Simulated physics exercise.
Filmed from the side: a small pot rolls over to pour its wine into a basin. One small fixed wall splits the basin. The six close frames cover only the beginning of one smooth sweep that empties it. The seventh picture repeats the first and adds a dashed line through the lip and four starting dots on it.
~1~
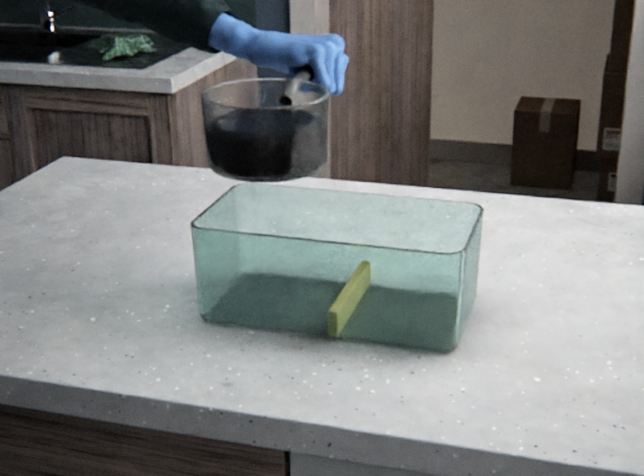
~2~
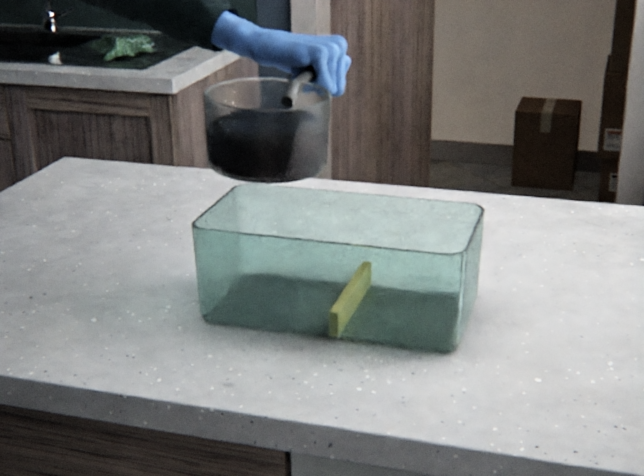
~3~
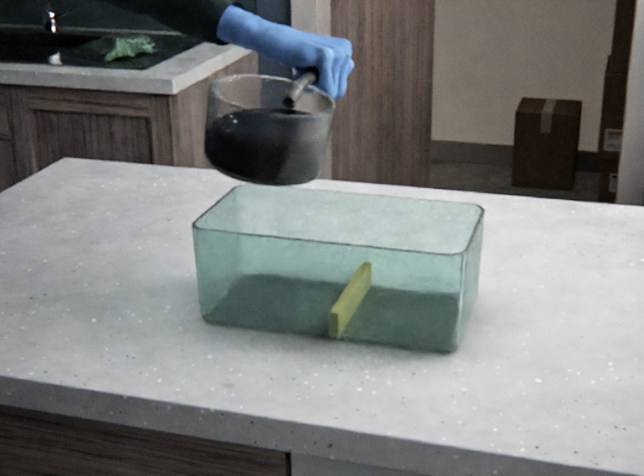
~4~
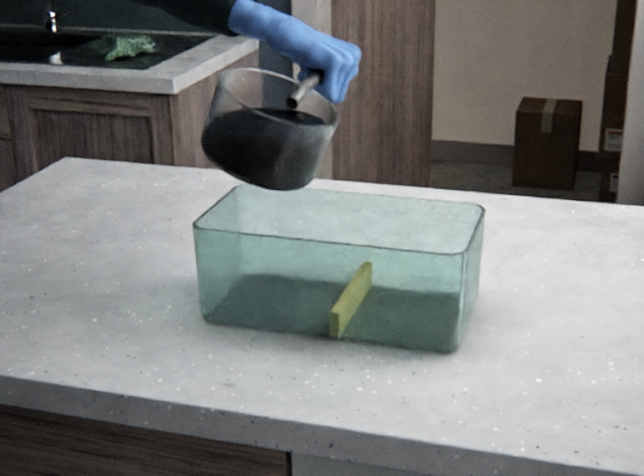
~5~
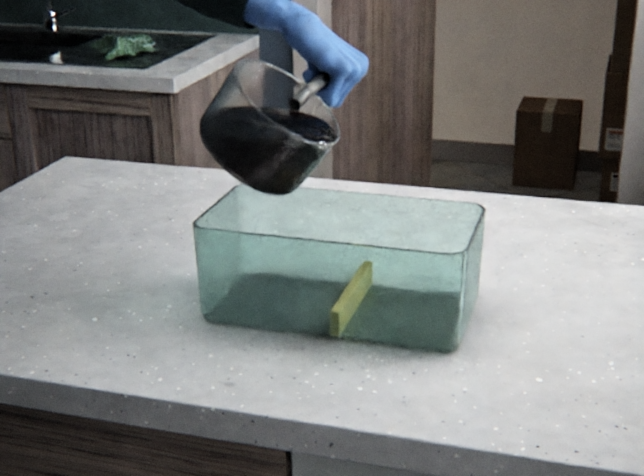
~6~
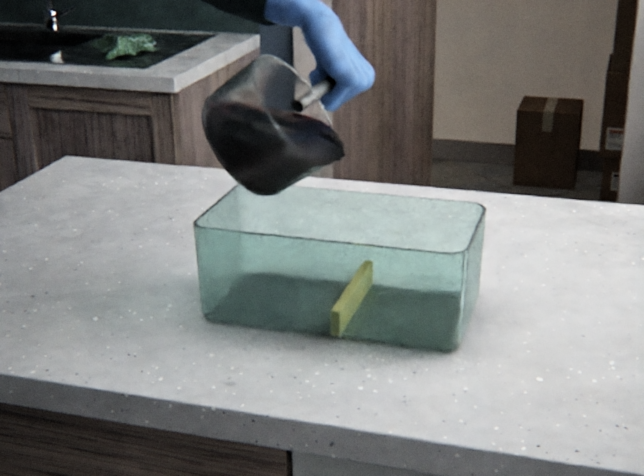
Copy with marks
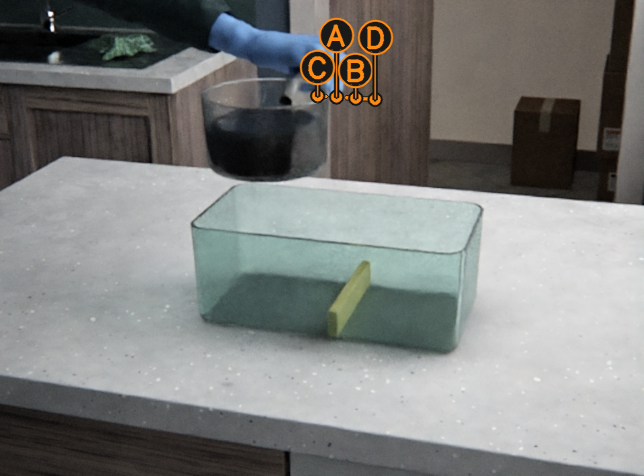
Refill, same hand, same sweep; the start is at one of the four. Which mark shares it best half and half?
A beats the others.
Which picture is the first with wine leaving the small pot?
Picture 6.
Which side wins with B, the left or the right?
The right one.
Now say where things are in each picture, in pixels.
The first frame shows upright, lip at (323, 96); basin from (201, 317) to (459, 351); top of the wall at (351, 284); nothing has left yet.
The second frame shows tipped about 3°, lip at (326, 99); nothing has left yet.
The third frame shows tipped about 10°, lip at (330, 108); nothing has left yet.
The fourth frame shows tipped about 22°, lip at (334, 122); nothing has left yet.
The fifth frame shows tipped about 37°, lip at (335, 140); nothing has left yet.
The sixth frame shows tipped about 54°, lip at (331, 158); wine is over the lip, down to (335, 157).
On the marked copy, A at (336, 97); B at (355, 98); C at (317, 95); D at (375, 99).
With A, about 49 % ends left of the wall and 49 % right of it.
With B, about 30 % ends left of the wall and 68 % right of it.
With C, about 59 % ends left of the wall and 37 % right of it; 3 % is lost outside.
With D, about 20 % ends left of the wall and 73 % right of it; 7 % is lost outside.
